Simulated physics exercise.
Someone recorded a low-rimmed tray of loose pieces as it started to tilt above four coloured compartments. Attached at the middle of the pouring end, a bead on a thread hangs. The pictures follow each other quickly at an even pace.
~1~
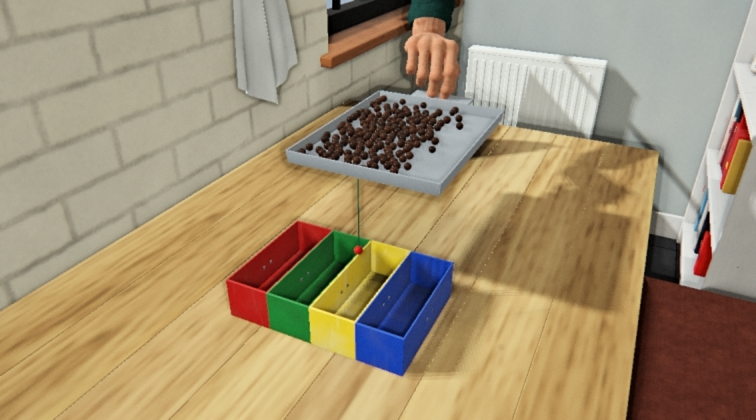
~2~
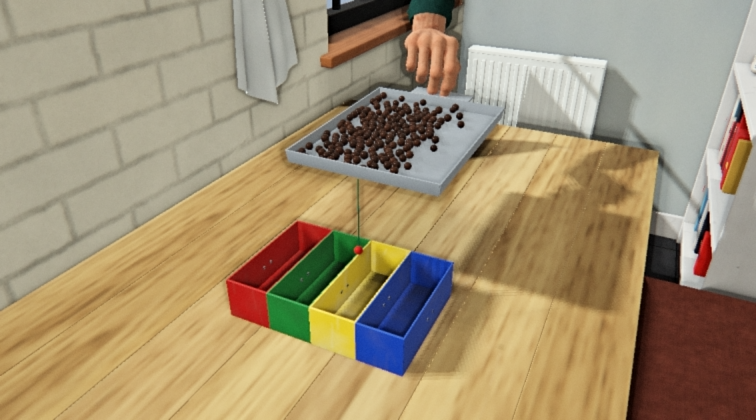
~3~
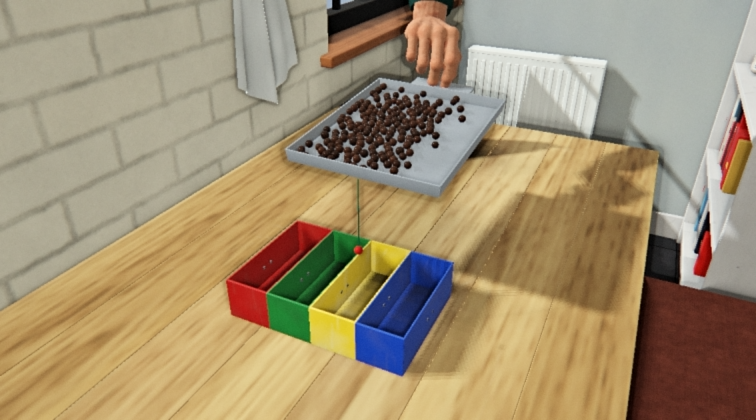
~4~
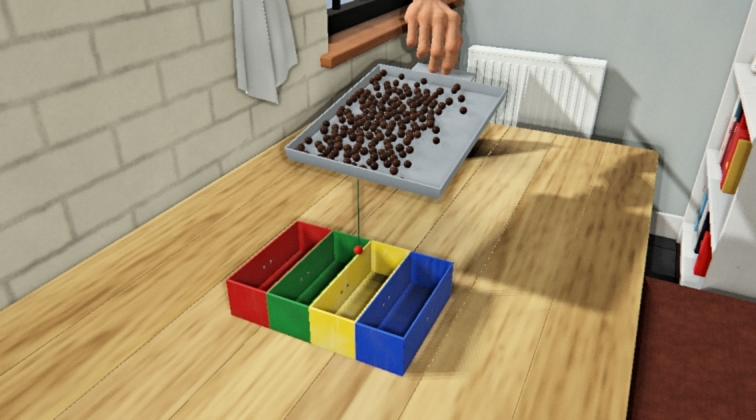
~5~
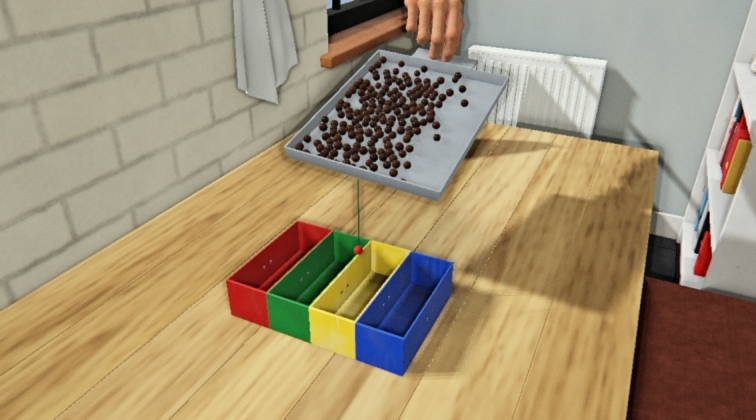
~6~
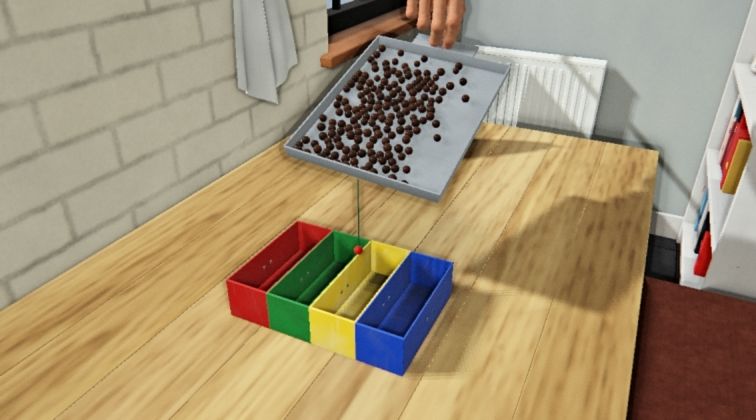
In this clip, a hand at the far edge of a gray tray of chocolate balls raises that edge, and the tray steepens toward its lower right corner above red, green, yellow and blue compartments while the balls shift slightly.
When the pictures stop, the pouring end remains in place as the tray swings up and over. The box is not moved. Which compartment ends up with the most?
The blue one.
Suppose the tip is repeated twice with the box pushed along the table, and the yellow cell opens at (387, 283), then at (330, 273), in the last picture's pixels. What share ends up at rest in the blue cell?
In turn 50 and 20 in a hundred.
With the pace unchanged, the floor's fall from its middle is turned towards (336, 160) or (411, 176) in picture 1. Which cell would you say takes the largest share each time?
That red cell; that blue cell.
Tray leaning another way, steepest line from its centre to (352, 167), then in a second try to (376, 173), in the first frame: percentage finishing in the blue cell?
About 0 % and 30 %.
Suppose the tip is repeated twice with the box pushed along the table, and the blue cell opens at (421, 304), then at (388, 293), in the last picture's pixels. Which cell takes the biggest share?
With the first placing it's the blue one, with the second it's the cell in blue.
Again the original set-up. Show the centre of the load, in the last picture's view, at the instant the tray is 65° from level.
About (391, 164).
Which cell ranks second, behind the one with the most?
I'd say the yellow cell takes second place.
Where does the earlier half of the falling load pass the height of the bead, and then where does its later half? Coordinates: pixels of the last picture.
I'd say close to (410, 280) at first and close to (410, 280) later on.
Soon after the last picture, tray tipped steeply; most on the tray; a small part in the blue cell; a stray few in the yellow cell; a small part falling or outside the box.
A little later, tray tipped past a quarter turn; a small part on the tray; about half in the blue cell; a small part in the yellow cell; a stray few in the green cell; about a quarter falling or outside the box.
Later still, tray tipped past a quarter turn; about half in the blue cell; a small part in the yellow cell; a stray few in the green cell; about a quarter falling or outside the box.
By the end, tray tipped past a quarter turn; about half in the blue cell; a small part in the yellow cell; a stray few in the green cell; none in the red cell; about a quarter outside the box.
